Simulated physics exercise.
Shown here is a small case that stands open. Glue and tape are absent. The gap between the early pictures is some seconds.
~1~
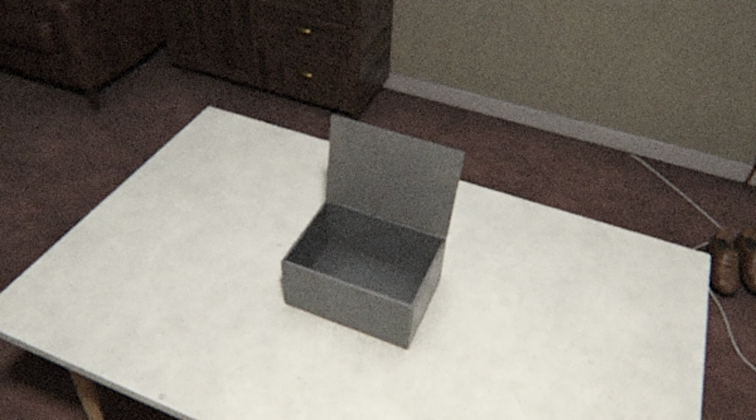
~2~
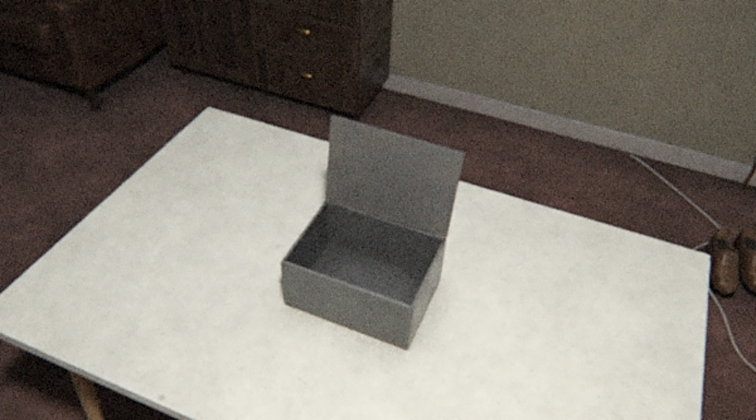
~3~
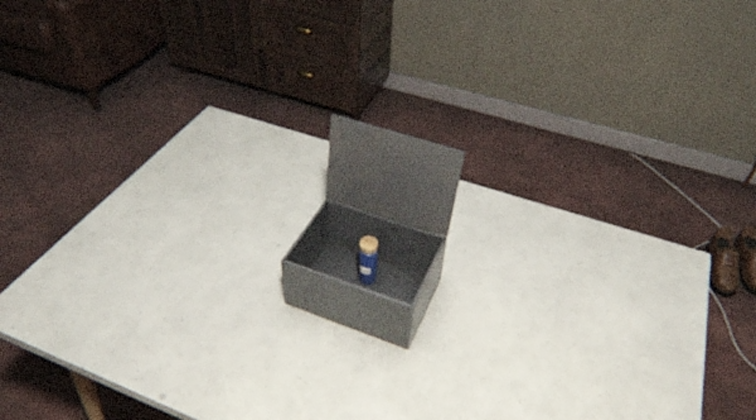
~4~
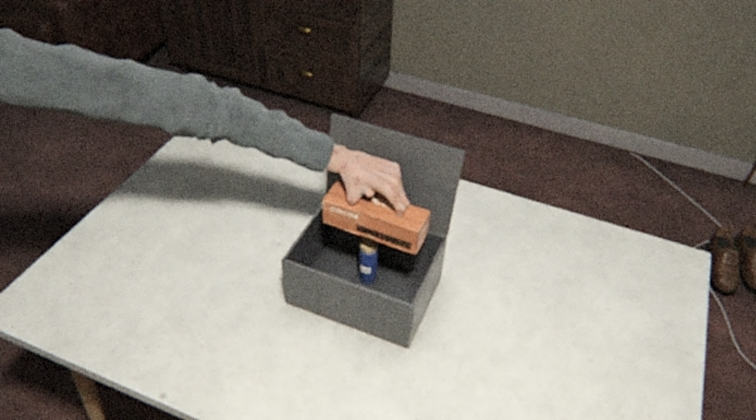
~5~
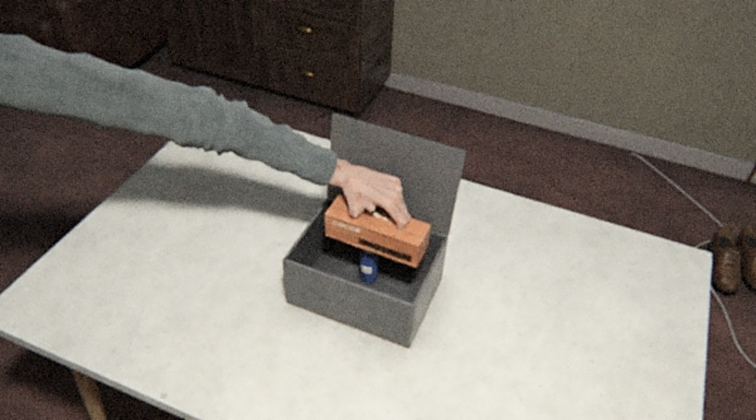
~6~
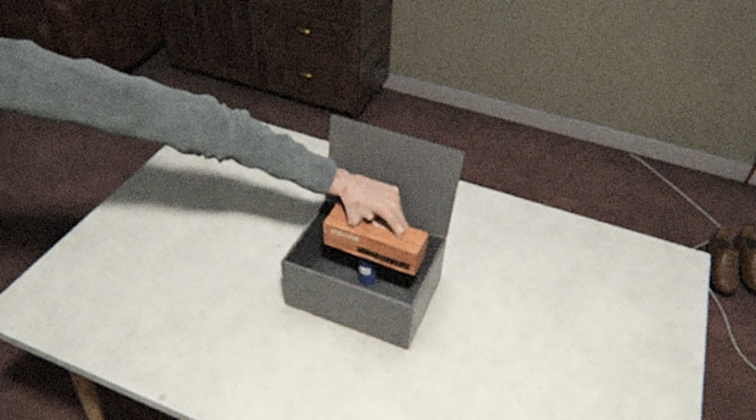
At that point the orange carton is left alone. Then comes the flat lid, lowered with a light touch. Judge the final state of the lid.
The lid is fully down.
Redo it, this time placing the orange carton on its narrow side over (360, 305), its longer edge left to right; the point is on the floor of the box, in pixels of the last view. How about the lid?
Lid down.
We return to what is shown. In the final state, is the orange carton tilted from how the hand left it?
Simply put, the orange carton gets tilted.
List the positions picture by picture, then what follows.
The last thing is not in view yet, in the first picture.
The last thing is not in view yet, in the second picture.
The last thing is not in view yet; blue shaker (368, 261), in the third picture.
On its way; orange carton (375, 217); blue shaker (369, 260), in the fourth picture.
On its way; orange carton (377, 230); blue shaker (369, 260), in the fifth picture.
Put in, still held; orange carton (375, 238), in the sixth picture.
Then, 1.10 s later than the last frame, lid starting down; orange carton on its side near (364, 288); blue shaker tilted by 4°.
Then, 1.80 s later than the last frame, lid 40° above the rim; orange carton on its side near (364, 288).
When it is over, lid shut; lying over in the box, orange carton; blue shaker as before. End places, in pixels of the last picture, orange carton near (364, 288).
